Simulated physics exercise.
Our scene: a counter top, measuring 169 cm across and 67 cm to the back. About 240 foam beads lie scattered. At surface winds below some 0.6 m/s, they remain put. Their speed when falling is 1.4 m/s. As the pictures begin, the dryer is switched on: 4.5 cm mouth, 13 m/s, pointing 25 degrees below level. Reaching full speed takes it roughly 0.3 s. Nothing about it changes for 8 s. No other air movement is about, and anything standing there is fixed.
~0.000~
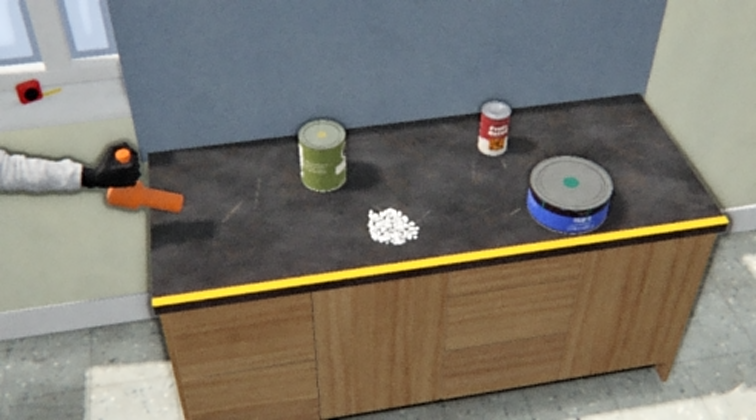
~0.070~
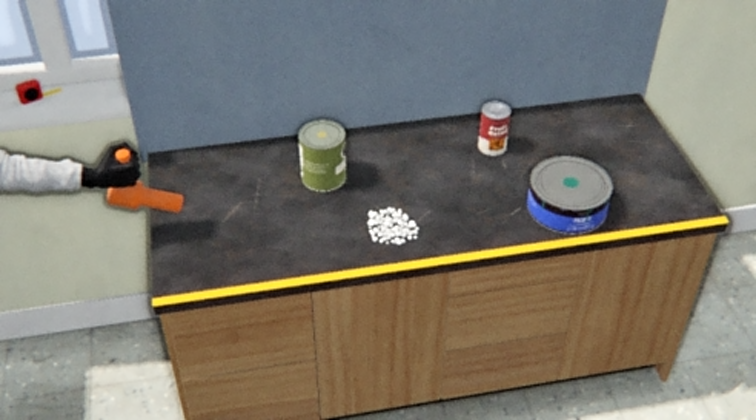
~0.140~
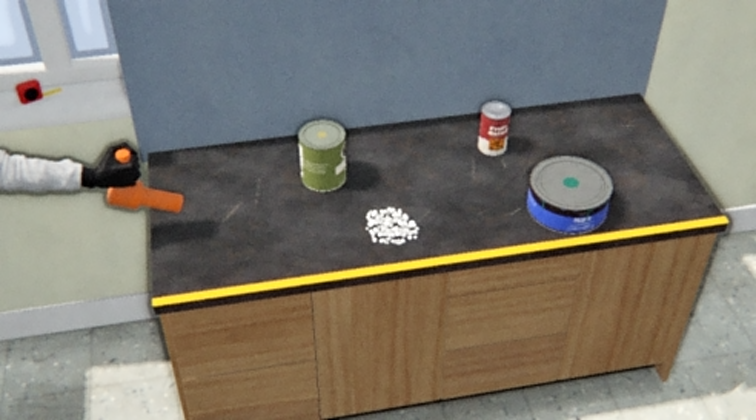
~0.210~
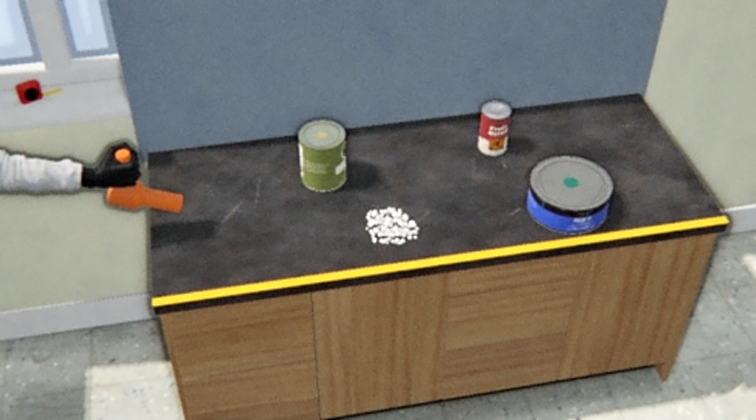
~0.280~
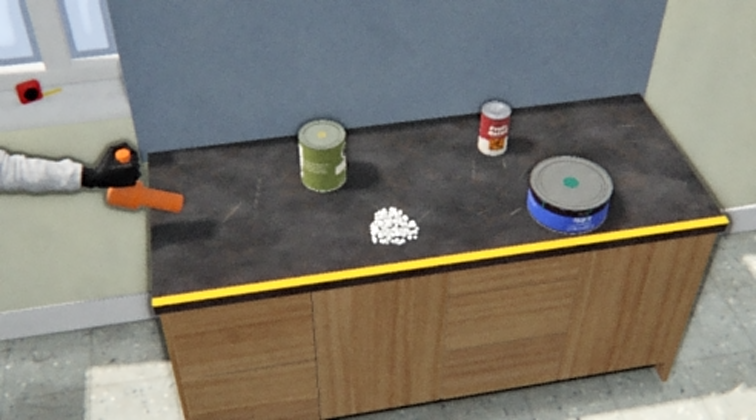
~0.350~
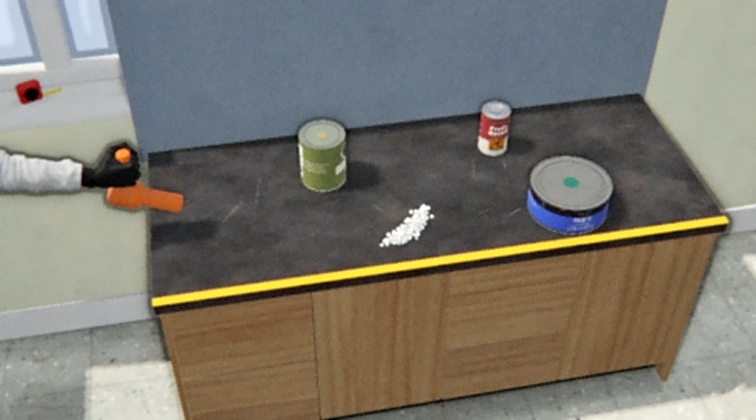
On a dark counter top, a gloved hand holds an orange dryer while white foam beads lie still, then shift rightward.
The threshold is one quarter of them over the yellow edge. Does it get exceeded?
The quarter line is overstepped.
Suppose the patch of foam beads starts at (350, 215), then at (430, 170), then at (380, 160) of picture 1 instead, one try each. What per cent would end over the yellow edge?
60 %, 0 %, 0 %.
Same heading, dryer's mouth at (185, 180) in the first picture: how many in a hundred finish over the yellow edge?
100 per cent, roughly.
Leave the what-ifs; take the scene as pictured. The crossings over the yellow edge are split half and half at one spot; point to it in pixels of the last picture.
The middle crossing sits close to (515, 254) in the last picture.
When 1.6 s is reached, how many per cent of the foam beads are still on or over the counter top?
About 0 per cent remain.
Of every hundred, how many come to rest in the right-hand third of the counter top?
0 %.
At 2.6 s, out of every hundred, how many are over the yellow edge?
100 %.
After 1.6 s the count stands so, 97 % are over the yellow edge.
After 2.6 s the count stands so, 97 % are over the yellow edge.
After 4.4 s the count stands so, 97 % are over the yellow edge.
After 8.0 s, at the end, 97 % are over the yellow edge.
